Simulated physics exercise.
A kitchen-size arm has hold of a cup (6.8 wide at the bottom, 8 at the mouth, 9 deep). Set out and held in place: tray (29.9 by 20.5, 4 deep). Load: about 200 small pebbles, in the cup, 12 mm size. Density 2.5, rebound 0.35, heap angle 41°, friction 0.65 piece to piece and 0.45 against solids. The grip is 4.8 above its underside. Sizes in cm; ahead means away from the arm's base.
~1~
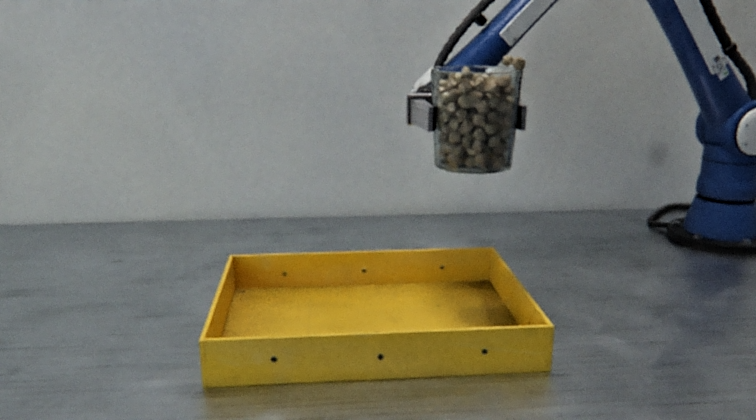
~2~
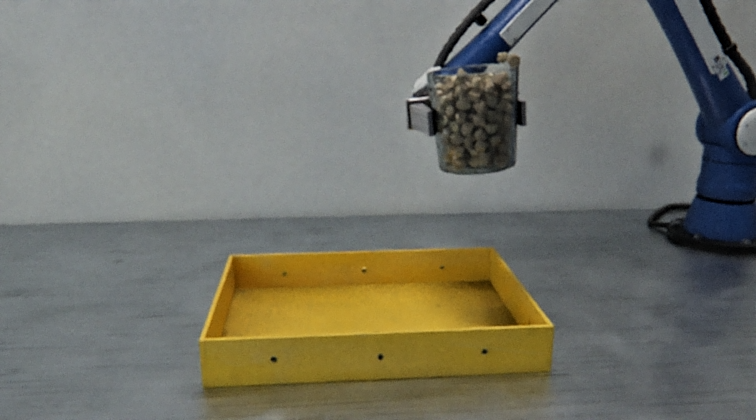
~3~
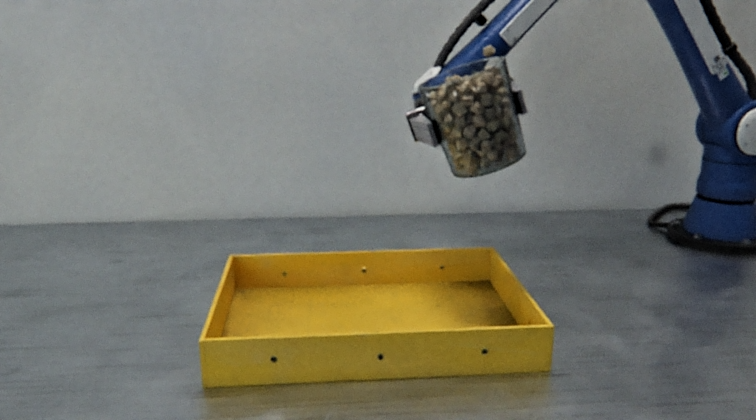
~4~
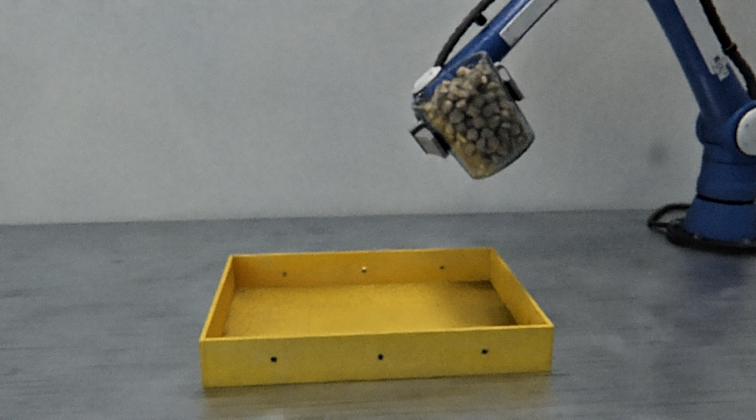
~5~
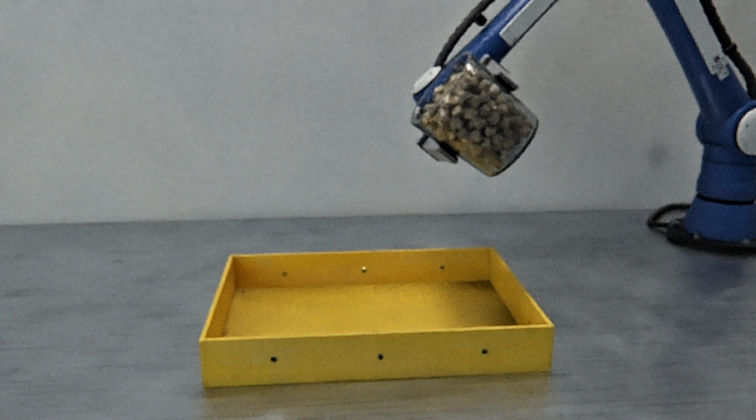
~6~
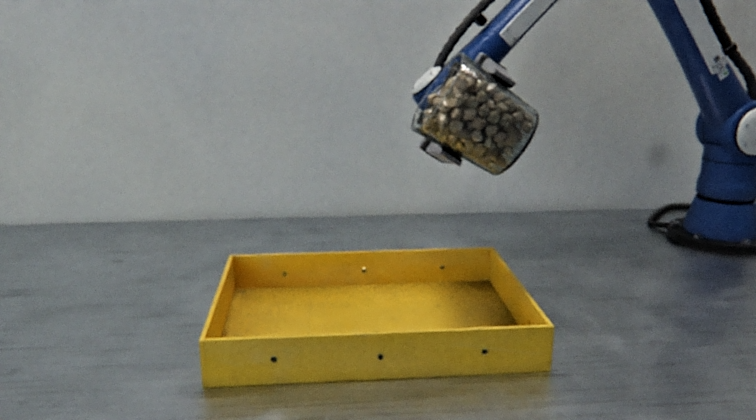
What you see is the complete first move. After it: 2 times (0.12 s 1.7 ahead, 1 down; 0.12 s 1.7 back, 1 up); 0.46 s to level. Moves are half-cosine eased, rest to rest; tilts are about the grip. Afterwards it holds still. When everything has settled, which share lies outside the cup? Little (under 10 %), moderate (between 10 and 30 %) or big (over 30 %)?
A little share, under 10 %, ends outside the cup.
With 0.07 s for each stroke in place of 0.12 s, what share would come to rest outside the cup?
In that case some 10 per cent.
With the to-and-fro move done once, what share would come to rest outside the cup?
It would be near 0 per cent.
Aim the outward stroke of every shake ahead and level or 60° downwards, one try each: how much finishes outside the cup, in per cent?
About 5 and 0 per cent.
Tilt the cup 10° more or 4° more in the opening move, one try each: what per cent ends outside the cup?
Some 10 and 5 per cent.
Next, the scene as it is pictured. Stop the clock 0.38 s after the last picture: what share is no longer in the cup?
About 0 per cent by then.
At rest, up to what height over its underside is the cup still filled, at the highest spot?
Roughly 9.5 cm.
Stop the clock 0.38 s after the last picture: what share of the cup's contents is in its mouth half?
About 50 per cent.
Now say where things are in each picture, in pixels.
In the first frame, cup middle at (475, 120), level; upper third of the load around (477, 92), from x 440 to 520, top at y 60; 200 in the cup.
In the second frame, cup middle at (475, 120), tilted 5° forward; upper third of the load around (475, 91), from x 440 to 515, top at y 60.
In the third frame, cup middle at (476, 120), tilted 20° forward; upper third of the load around (476, 93), from x 435 to 515, top at y 50.
In the fourth frame, cup middle at (477, 119), tilted 37° forward; upper third of the load around (473, 96), from x 430 to 520, top at y 70.
In the fifth frame, cup middle at (477, 119), tilted 52° forward; upper third of the load around (471, 97), from x 425 to 525, top at y 70.
In the sixth frame, cup middle at (477, 119), tilted 57° forward; upper third of the load around (471, 98), from x 425 to 525, top at y 70; 200 in the cup.
Then, 0.38 s after the last picture, tilted 57° forward, highest piece 24 above the table; 199 in the cup, 1 in the tray.
Then, 0.75 s after the last picture, tilted 20° forward, highest piece 25 above the table; 197 in the cup, 3 in the tray.
Then, 1.14 s after the last picture, level, highest piece 26 above the table; 197 in the cup, 3 in the tray.
Then, 2.19 s after the last picture, level, highest piece 26 above the table; 197 in the cup, 3 in the tray.
Final count, 197 in the cup, 3 in the tray. That is 2 % outside the cup.
